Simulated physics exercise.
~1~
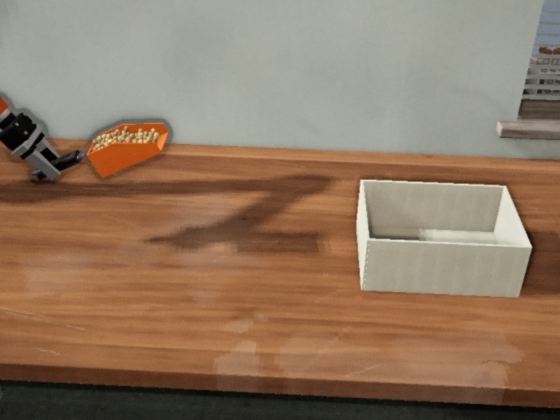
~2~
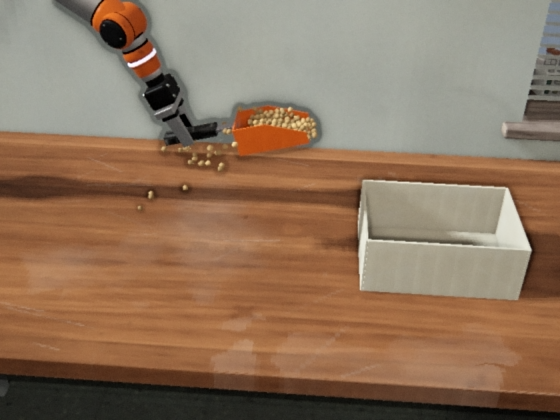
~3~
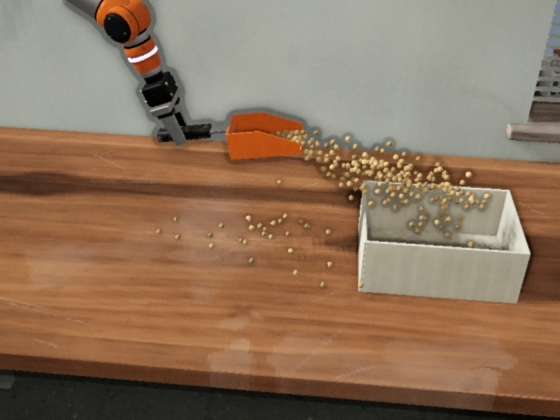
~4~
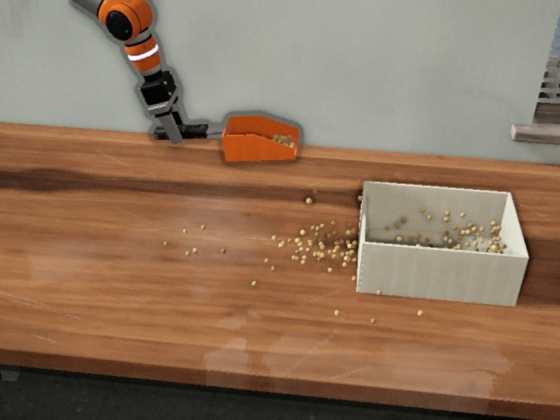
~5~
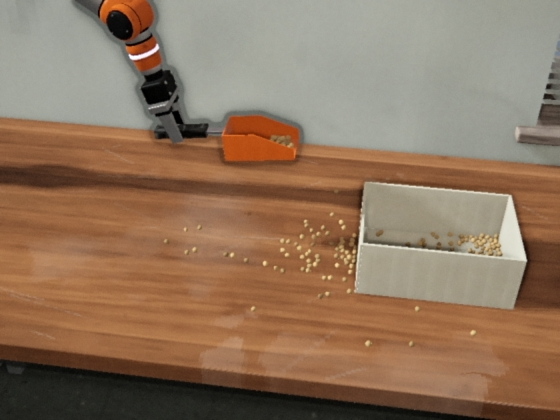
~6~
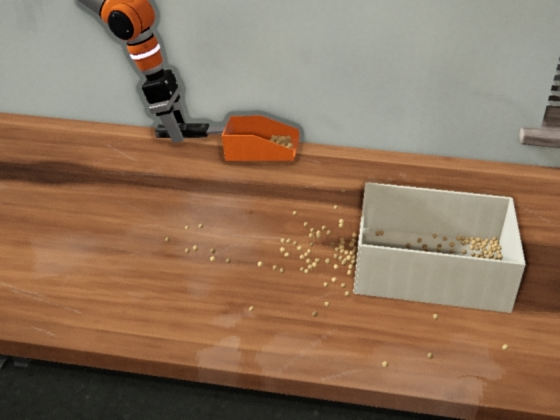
A robot arm swinging an orange scoop rightward, flinging chickpeas into a pale open box and scattering many across the wooden table.
